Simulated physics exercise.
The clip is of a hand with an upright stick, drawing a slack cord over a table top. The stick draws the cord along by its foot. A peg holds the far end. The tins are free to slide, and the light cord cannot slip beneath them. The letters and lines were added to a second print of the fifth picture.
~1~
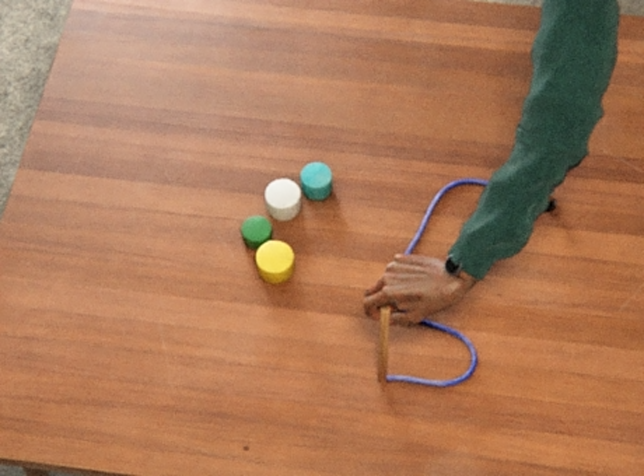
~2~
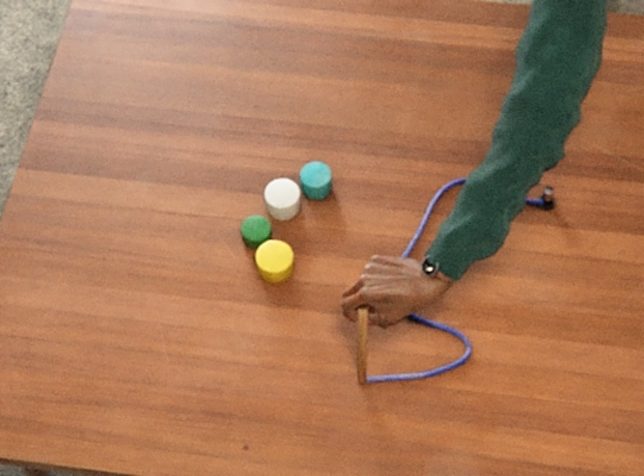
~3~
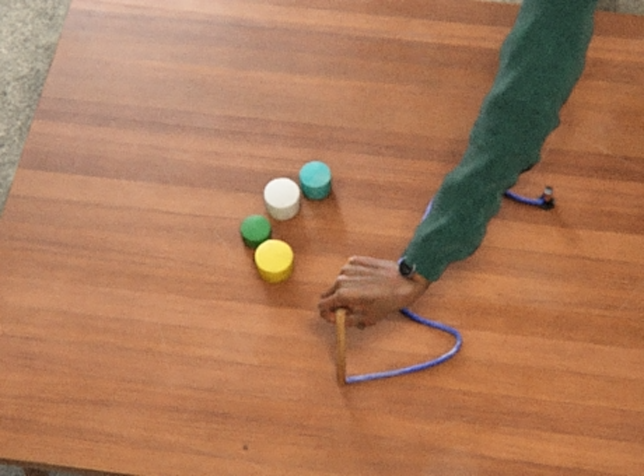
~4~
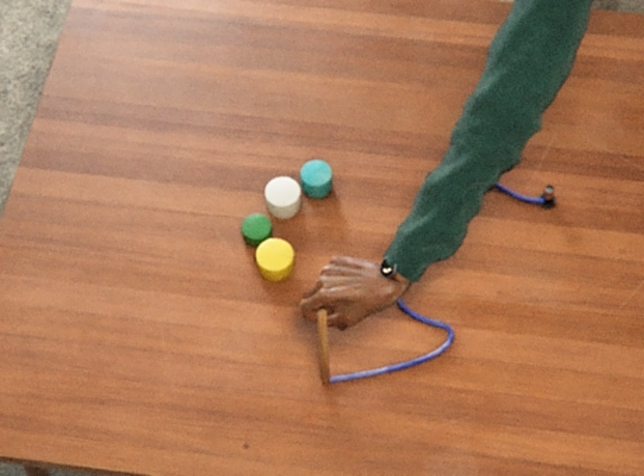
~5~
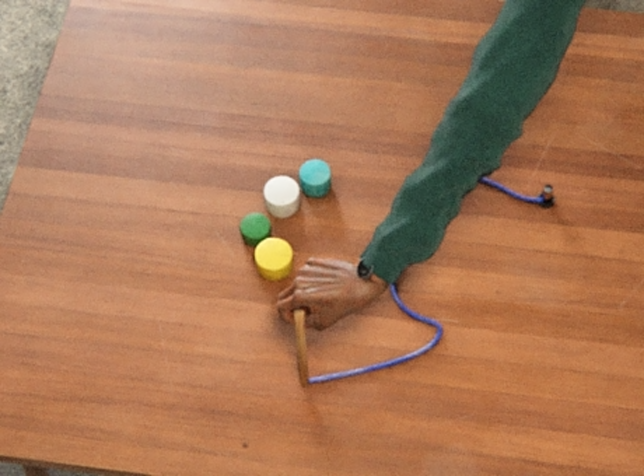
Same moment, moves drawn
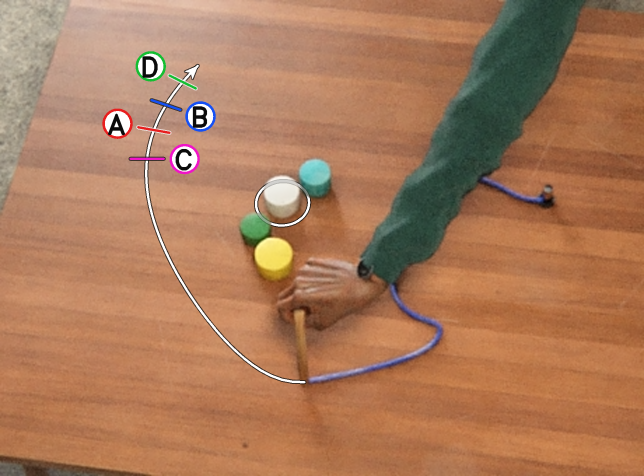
On a wooden table top, a hand in a green sleeve holds an upright stick and moves it steadily left, drawing a slack blue cord along below four tins, yellow, green, white and turquoise, which stay in place.
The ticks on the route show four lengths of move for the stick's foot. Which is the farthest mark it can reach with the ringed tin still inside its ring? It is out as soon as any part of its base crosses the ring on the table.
At C, and not beyond.
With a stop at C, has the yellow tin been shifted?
Yes.
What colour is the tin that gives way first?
The yellow one.
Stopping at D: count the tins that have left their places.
Four.
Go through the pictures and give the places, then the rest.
In the first frame, white tin (283, 200); turquoise tin (317, 182).
In the second frame, peg (548, 197); yellow tin (275, 262).
In the third frame, green tin (256, 232); white tin (282, 199).
In the fourth frame, turquoise tin (317, 179); peg (548, 195).
In the fifth frame, yellow tin (274, 259); green tin (256, 230); white tin (282, 197).
On the marked copy, A at (154, 130); B at (166, 105); C at (147, 159); D at (183, 82); the ring at (283, 203); the route from (304, 382) via (157, 231) to (198, 66).
Taking C. A third of the way, foot of the stick (211, 324); white tin (282, 197).
Two thirds of the way, foot of the stick (160, 238); white tin (282, 197).
When it is over, foot of the stick (147, 160); yellow tin (288, 226); green tin (255, 223); white tin (282, 196); the white tin is still in its ring.
As for the rest, A drags the ringed tin to (283, 179); B drags the ringed tin to (290, 163); D drags the ringed tin to (297, 150).
